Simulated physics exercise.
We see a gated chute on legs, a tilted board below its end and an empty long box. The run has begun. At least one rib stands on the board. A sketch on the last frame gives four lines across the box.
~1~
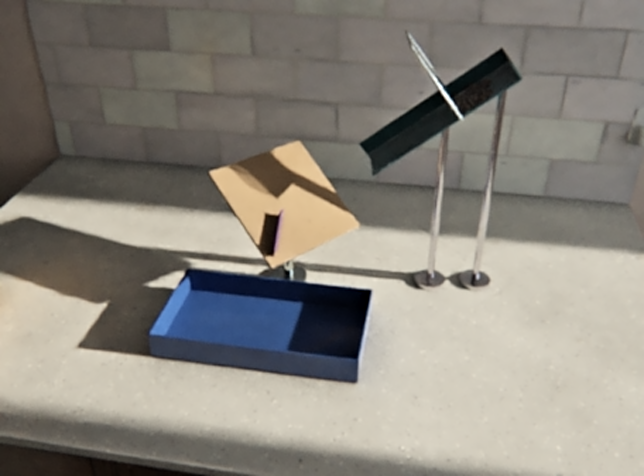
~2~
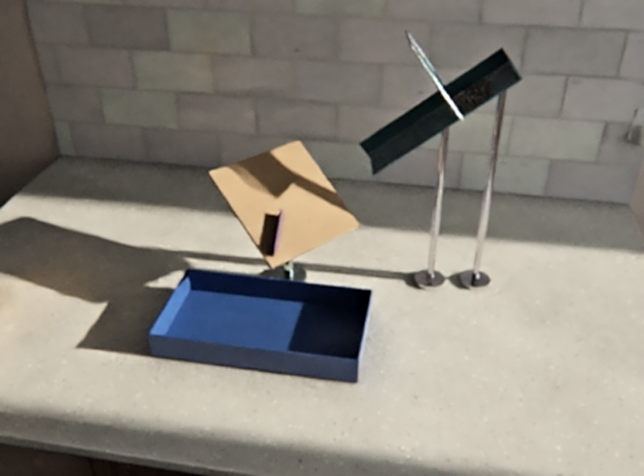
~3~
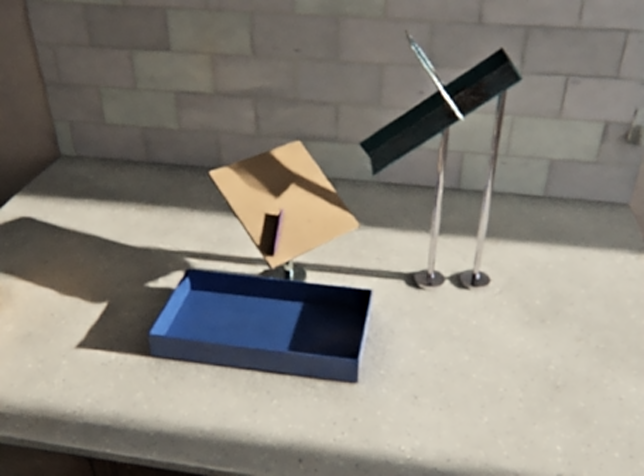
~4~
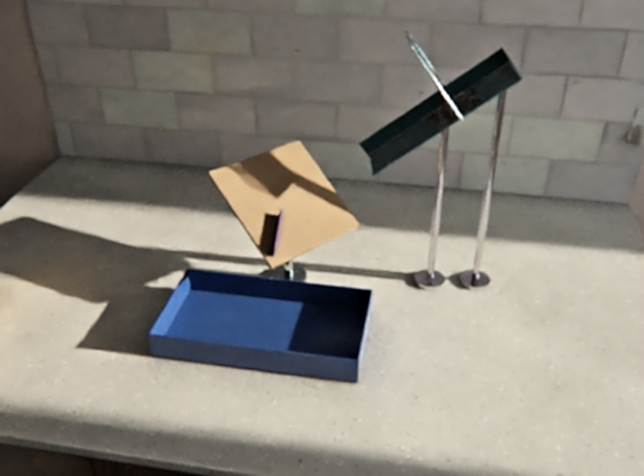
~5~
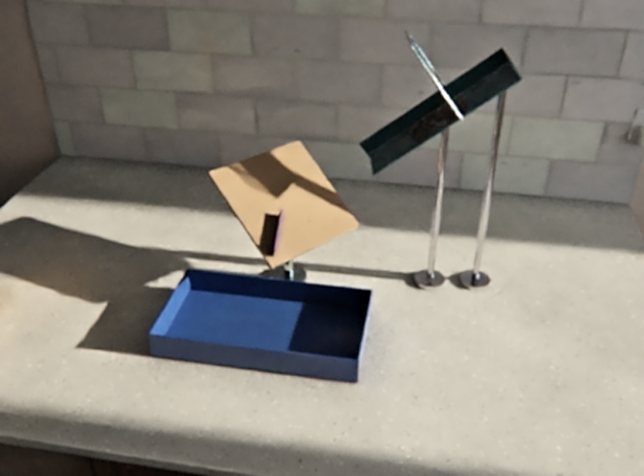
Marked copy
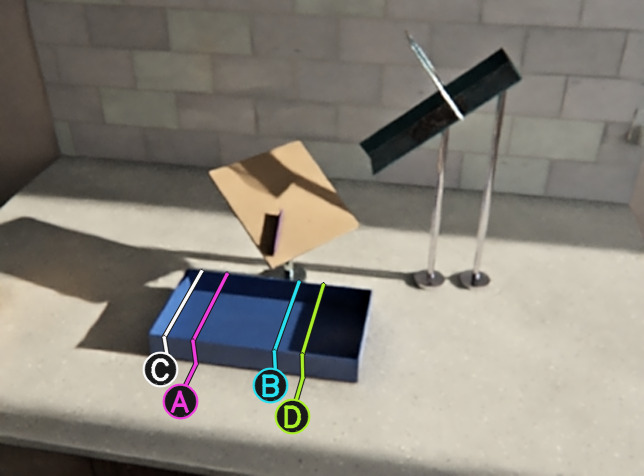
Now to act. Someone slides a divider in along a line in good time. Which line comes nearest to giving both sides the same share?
D is best.
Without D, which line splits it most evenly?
B.
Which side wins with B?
The right side.
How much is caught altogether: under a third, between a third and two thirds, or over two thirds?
Over two thirds.
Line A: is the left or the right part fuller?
More lands on the right.
On the marked copy, line A crosses the front rim at (193, 340); line B crosses the front rim at (274, 350); line C crosses the front rim at (164, 336); line D crosses the front rim at (302, 353).
Choosing A, of what is caught, not one piece on the left of the divider, every piece on the right.
Choosing B, of what is caught, roughly a quarter on the left of the divider, the larger part on the right.
Choosing C, of what is caught, not one piece on the left of the divider, every piece on the right.
Choosing D, of what is caught, roughly two thirds on the left of the divider, roughly a third on the right.
